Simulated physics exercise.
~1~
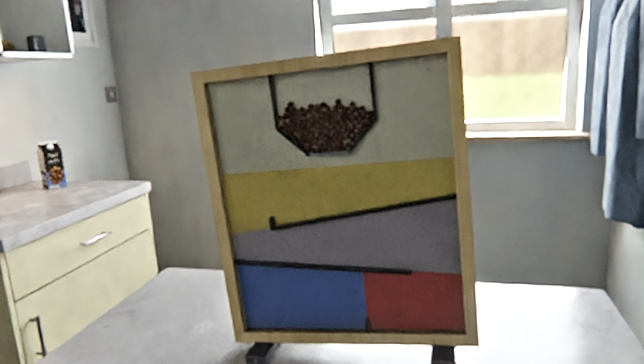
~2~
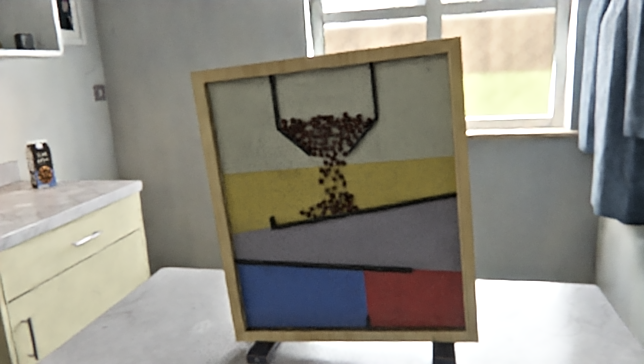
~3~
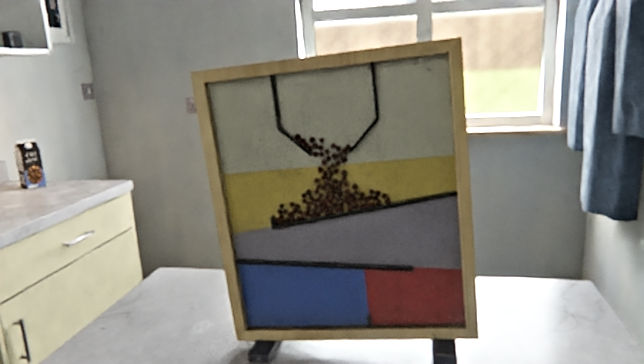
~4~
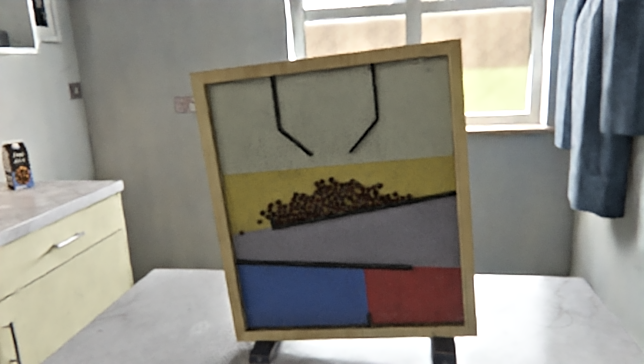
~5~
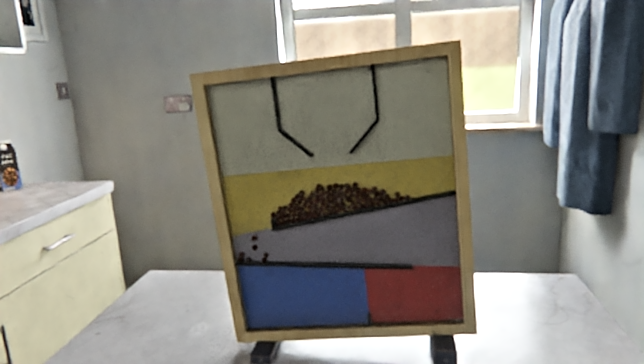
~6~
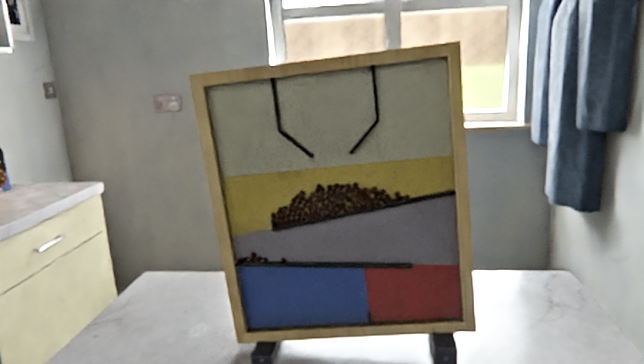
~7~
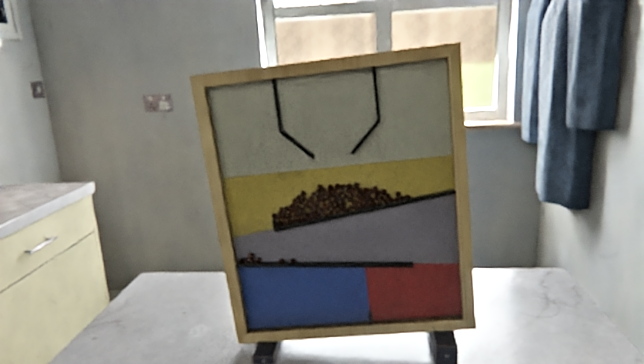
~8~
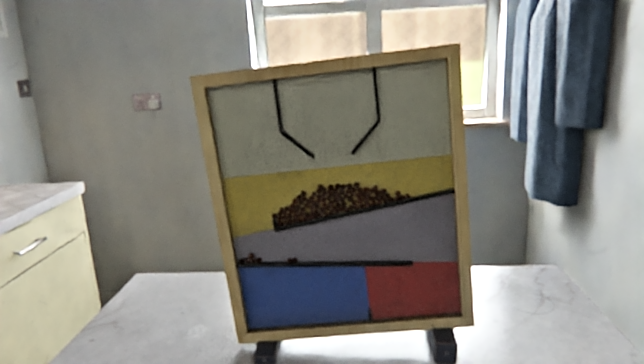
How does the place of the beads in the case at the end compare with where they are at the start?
At the start the beads are gathered in the hopper at the top, and by the end they are lower down, mostly heaped on the sloping ledge in the yellow section with a few on the ledge in the grey section below.
